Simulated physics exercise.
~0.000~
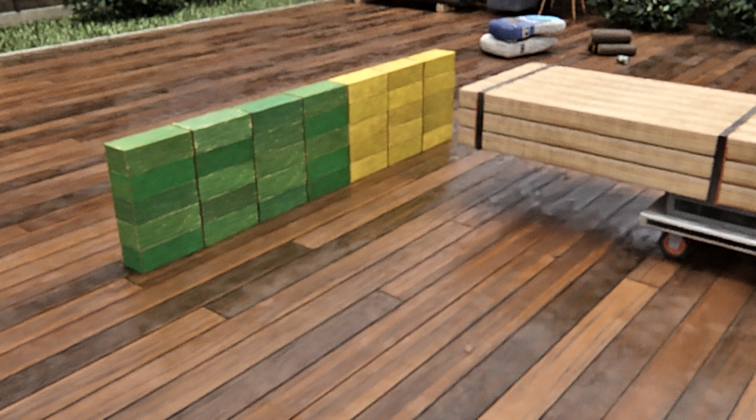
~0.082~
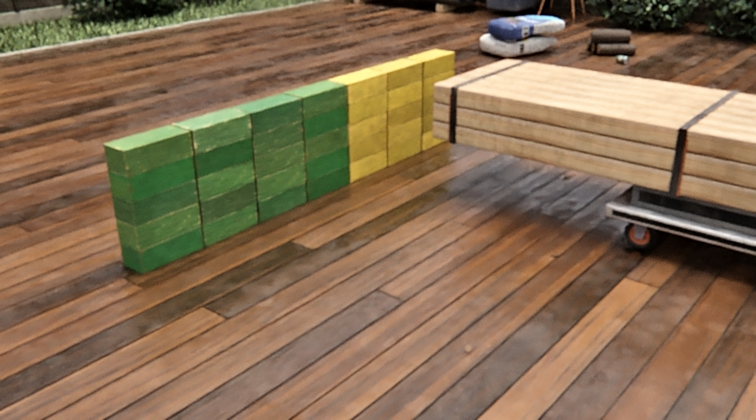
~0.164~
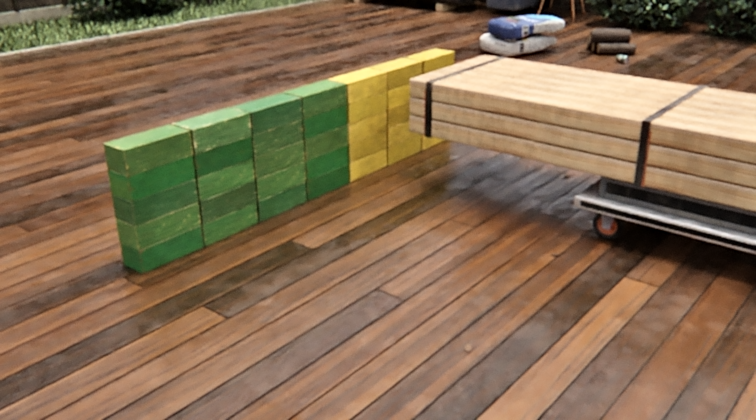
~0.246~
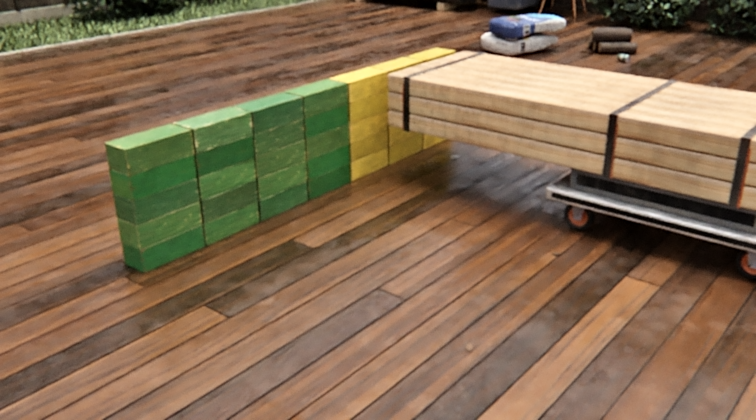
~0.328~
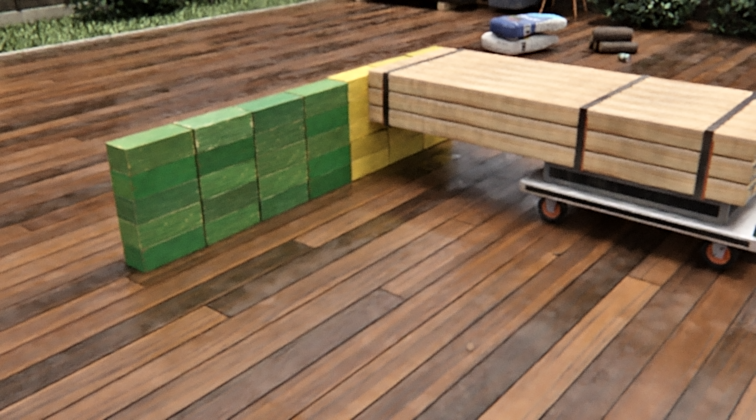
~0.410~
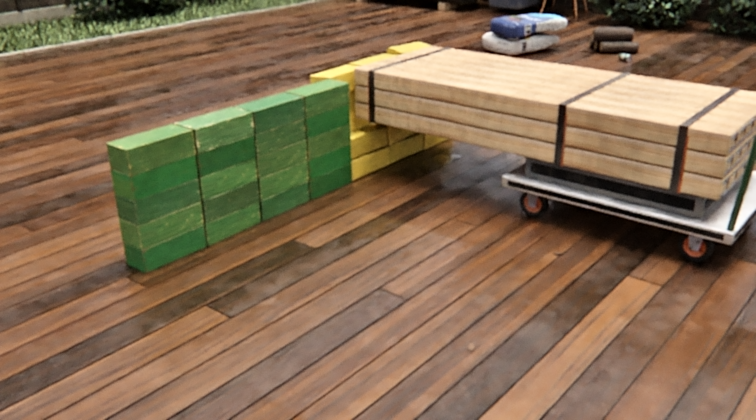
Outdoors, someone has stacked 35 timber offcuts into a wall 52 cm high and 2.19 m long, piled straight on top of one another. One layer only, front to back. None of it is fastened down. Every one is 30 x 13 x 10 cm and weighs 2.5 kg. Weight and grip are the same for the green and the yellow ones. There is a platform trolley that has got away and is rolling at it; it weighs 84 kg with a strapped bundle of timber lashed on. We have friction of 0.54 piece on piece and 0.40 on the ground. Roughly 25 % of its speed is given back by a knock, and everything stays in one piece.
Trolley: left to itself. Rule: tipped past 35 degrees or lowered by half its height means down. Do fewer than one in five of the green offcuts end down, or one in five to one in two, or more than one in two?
It is fewer than one in five.
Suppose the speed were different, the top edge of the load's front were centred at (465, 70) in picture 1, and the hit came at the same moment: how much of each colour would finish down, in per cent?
Down at the end: Yellow 80 per cent, green 0 per cent.
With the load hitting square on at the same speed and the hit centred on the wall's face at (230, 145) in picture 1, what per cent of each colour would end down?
That would leave yellow at 0 % and green at 60 %.
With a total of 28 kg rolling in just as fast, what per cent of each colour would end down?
For yellow it's 70, for green it's 0 in a hundred.
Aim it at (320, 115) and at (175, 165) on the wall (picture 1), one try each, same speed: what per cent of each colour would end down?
Down by colour - yellow: 30%, then 0%; green: 40%, then 40%.
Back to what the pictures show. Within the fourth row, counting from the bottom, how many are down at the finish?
The count is 3.
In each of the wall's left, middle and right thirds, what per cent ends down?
Per cent - left 0, middle 30, right 80.
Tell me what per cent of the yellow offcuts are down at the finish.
Taking the yellow group, 80 in a hundred end up down.
By 0.60 s, load 33 cm past the wall's line, still rolling; none of the 20 green offcuts down (9 of 35 in all colours); top green offcut unmoved; top yellow offcut tilted 51°, 21 cm lower.
By 1.18 s, load 95 cm past the wall's line, still rolling; none of the 20 green offcuts down (9 of 35 in all colours); top green offcut unmoved; top yellow offcut upside down.
When it is over (2.1 s), load 1.30 m past the wall's line, stopped; none of the 20 green offcuts down (12 of 35 in all colours); top green offcut unmoved; top yellow offcut upside down. That is 0 per cent. In pixels of the last frame, middles, top green offcut near (270, 113), top yellow offcut near (175, 123).
